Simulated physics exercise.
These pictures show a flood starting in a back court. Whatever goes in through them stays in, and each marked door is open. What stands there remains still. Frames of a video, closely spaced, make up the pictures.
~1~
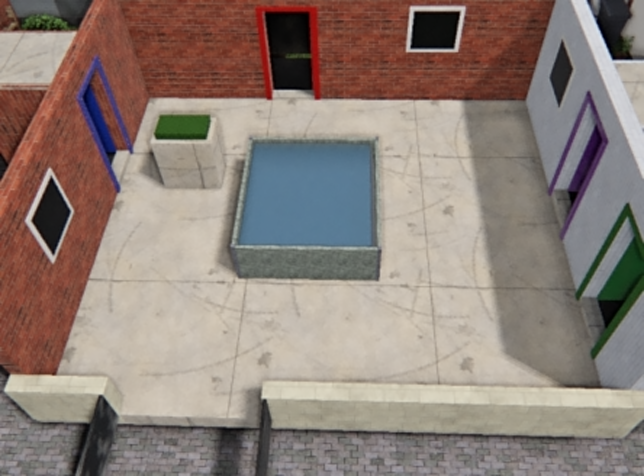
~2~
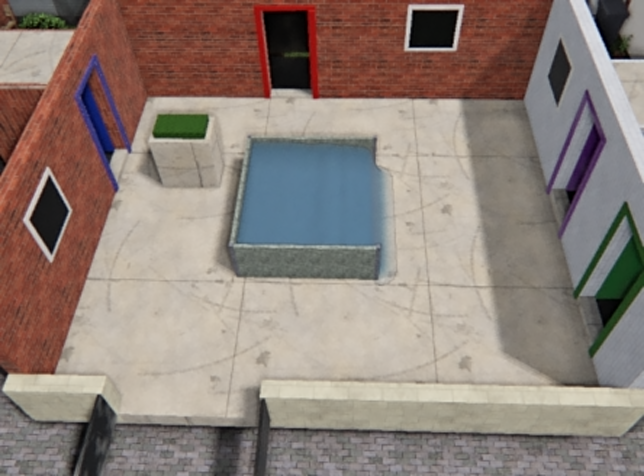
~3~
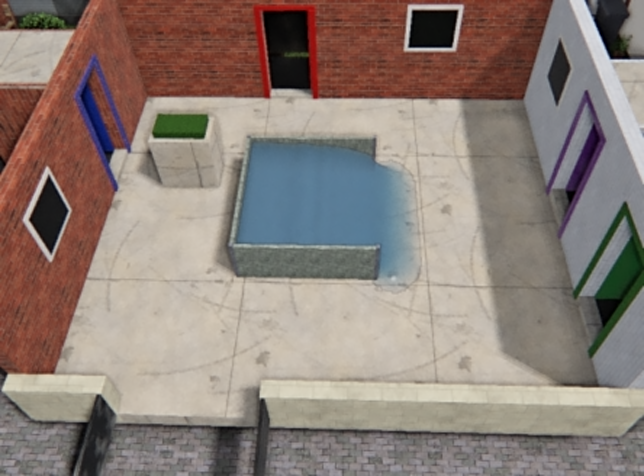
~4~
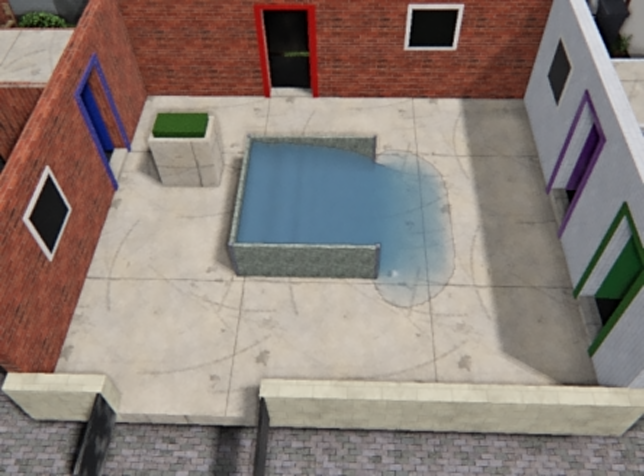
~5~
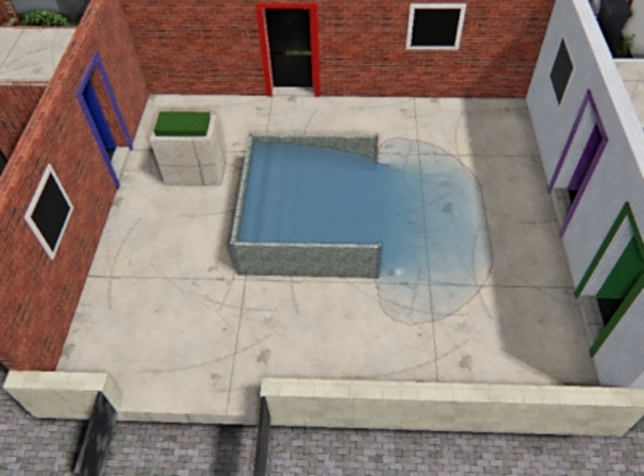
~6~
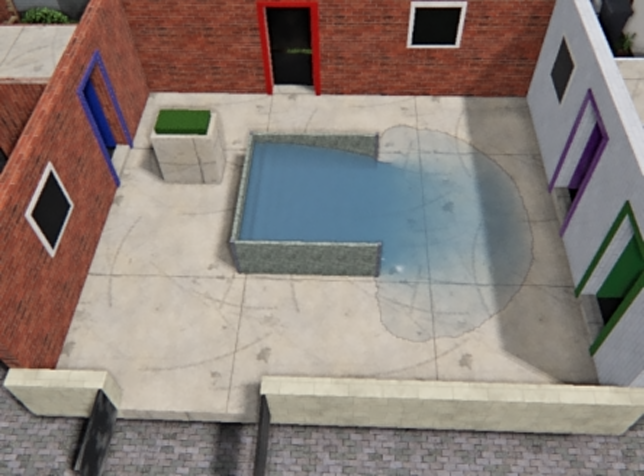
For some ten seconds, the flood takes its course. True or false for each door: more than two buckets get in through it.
The red door: False; the purple door: True; the blue door: False; the green door: True.
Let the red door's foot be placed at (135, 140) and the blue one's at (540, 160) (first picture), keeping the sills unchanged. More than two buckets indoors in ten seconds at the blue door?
Result for blue: It ends up above.
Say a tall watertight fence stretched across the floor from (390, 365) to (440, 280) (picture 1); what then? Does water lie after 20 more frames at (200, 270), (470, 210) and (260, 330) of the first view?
Taking the points in the order given, they are high and dry, inundated and inundated.
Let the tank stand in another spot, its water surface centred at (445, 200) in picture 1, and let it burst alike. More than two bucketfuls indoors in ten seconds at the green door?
As far as I can tell, green gets swamped.
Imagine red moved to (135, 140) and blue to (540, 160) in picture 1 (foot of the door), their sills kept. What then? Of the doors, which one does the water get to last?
The answer is the one in red.
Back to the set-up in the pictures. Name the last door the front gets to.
The blue-painted one.
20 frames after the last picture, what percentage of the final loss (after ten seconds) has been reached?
Result, approximate: 80 per cent.
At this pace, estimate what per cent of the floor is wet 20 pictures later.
Some 40 in a hundred.
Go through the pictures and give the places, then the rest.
The first picture shows still water in the open tank at (310, 192).
In the second picture, the front is at (378, 168), out from the gap at (373, 211).
In the third picture, the front is at (394, 164), out from the gap at (373, 212).
In the fourth picture, the front is at (406, 155), out from the gap at (373, 213).
In the fifth picture, water pours out at (374, 213) and has run to (445, 155).
In the sixth picture, water pours out at (375, 211) and has run to (507, 179).
A moment on, water covers 35 % of the floor; the red door not reached, the purple door over two buckets in, the blue door not reached, the green door under two buckets in.
Next, water covers 40 % of the floor; the red door not reached, the purple door far over two buckets in, the blue door not reached, the green door over two buckets in.
Then, water covers 40 % of the floor; the red door not reached, the purple door far over two buckets in, the blue door not reached, the green door far over two buckets in.
Later, water covers 90 % of the floor; the red door wet at the sill, nothing in, the purple door far over two buckets in, the blue door not reached, the green door far over two buckets in.
In the end, water covers 100 % of the floor; the red door wet at the sill, nothing in, the purple door far over two buckets in, the blue door wet at the sill, nothing in, the green door far over two buckets in.
